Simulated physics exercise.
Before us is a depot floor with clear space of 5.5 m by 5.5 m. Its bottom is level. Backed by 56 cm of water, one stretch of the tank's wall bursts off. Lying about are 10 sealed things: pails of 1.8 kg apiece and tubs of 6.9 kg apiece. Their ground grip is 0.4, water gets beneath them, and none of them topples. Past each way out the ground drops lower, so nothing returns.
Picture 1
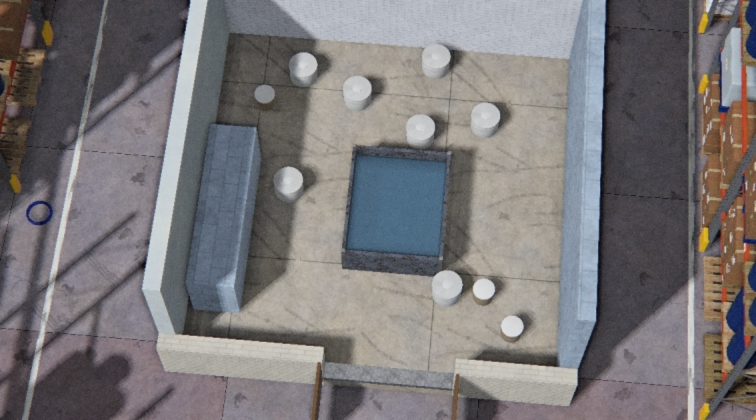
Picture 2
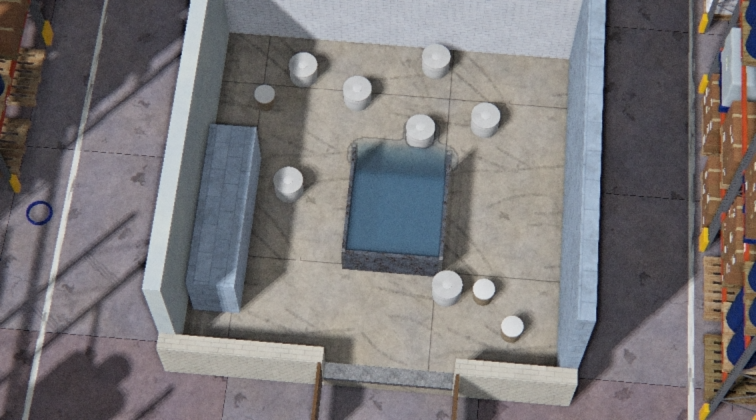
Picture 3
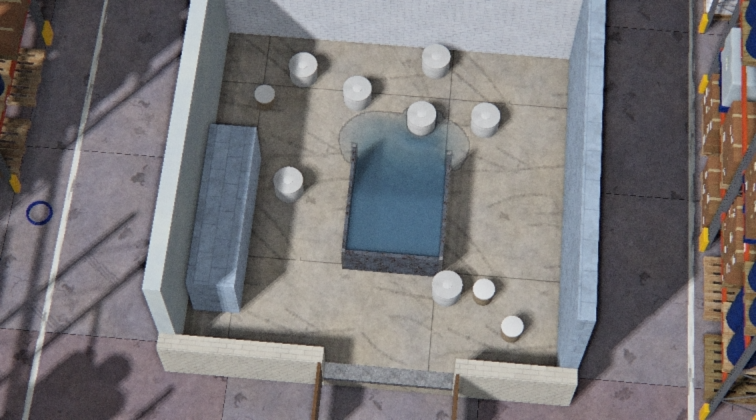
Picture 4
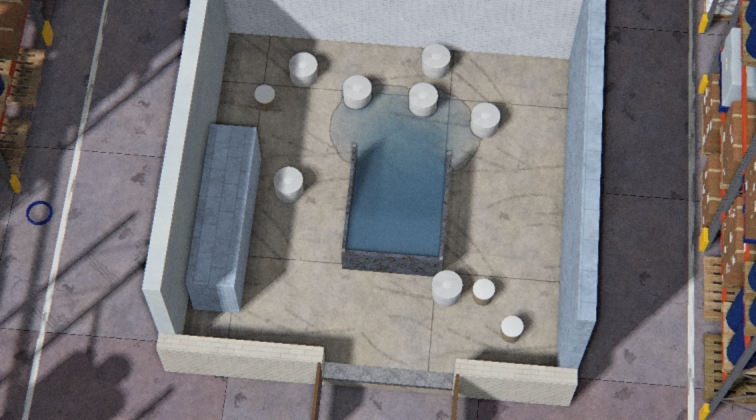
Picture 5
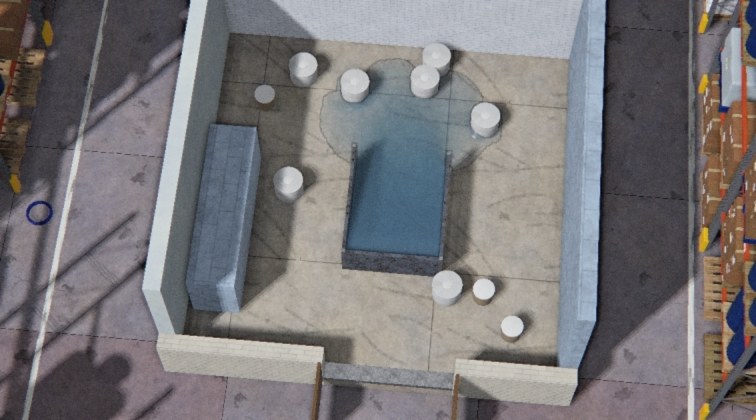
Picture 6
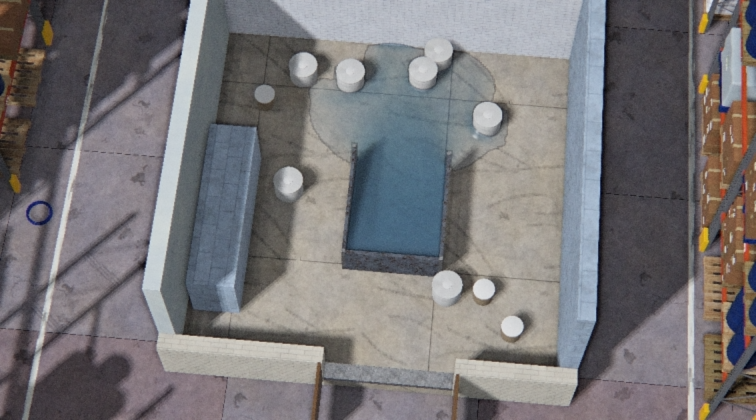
A square tank of blue water in a walled room lost its far wall, and water spread across the floor toward the back, pushing one white tub well backward and then nudging a couple of others.
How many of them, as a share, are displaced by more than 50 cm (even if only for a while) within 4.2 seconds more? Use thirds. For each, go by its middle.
Two thirds or more.
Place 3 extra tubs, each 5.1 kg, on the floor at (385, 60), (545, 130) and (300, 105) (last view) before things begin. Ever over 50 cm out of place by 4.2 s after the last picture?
Order as asked - goes beyond, goes beyond, goes beyond.
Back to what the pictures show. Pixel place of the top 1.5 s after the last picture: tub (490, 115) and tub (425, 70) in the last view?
They should sit about (547, 97) and (380, 38) in the last view.
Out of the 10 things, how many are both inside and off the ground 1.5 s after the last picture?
At that point I count 5.
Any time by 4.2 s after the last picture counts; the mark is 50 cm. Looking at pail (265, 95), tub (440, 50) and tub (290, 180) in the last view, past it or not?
Result by item: Beyond it; beyond it; within it.
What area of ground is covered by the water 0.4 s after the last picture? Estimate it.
Around 9.5 m2 of it.
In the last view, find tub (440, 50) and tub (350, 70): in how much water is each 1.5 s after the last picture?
17 and 11 cm.
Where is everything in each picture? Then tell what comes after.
The first picture shows a tub at (421, 127) rests on the ground; a tub at (357, 88) rests on the ground; water covers 2.4 m2; 0 of 10 have shifted.
The second picture shows a tub at (421, 127), on the bottom; a tub at (357, 88) rests on the ground; 3.1 m2 under water; 0 of 10 have shifted.
The third picture shows a tub at (422, 114) rests on the ground, 23 cm from its start; a tub at (357, 88), on the bottom; 4.0 m2 under water; 1 of 10 have shifted.
The fourth picture shows a tub at (423, 95) rests on the ground, 56 cm from its start; a tub at (357, 88), on the bottom; water covers 5.0 m2; 1 of 10 have shifted.
The fifth picture shows a tub at (425, 77), on the bottom, 90 cm from its start; a tub at (355, 81), on the bottom, 13 cm from its start; 6.2 m2 under water; 2 of 10 have shifted.
The sixth picture shows a tub at (423, 69), on the bottom, 103 cm from its start; a tub at (350, 71) rests on the ground, 33 cm from its start; 7.4 m2 under water; 3 of 10 have shifted.
Then, 0.4 s after the last picture 2 of 10 are over 50 cm from their spots; 2 afloat.
Then, 1.5 s after the last picture 5 of 10 are over 50 cm from their spots; 5 afloat.
Then, 2.8 s after the last picture 6 of 10 are over 50 cm from their spots; 5 afloat.
Then, 4.2 s after the last picture 8 of 10 are over 50 cm from their spots, and 8 have been at some point; 5 afloat.
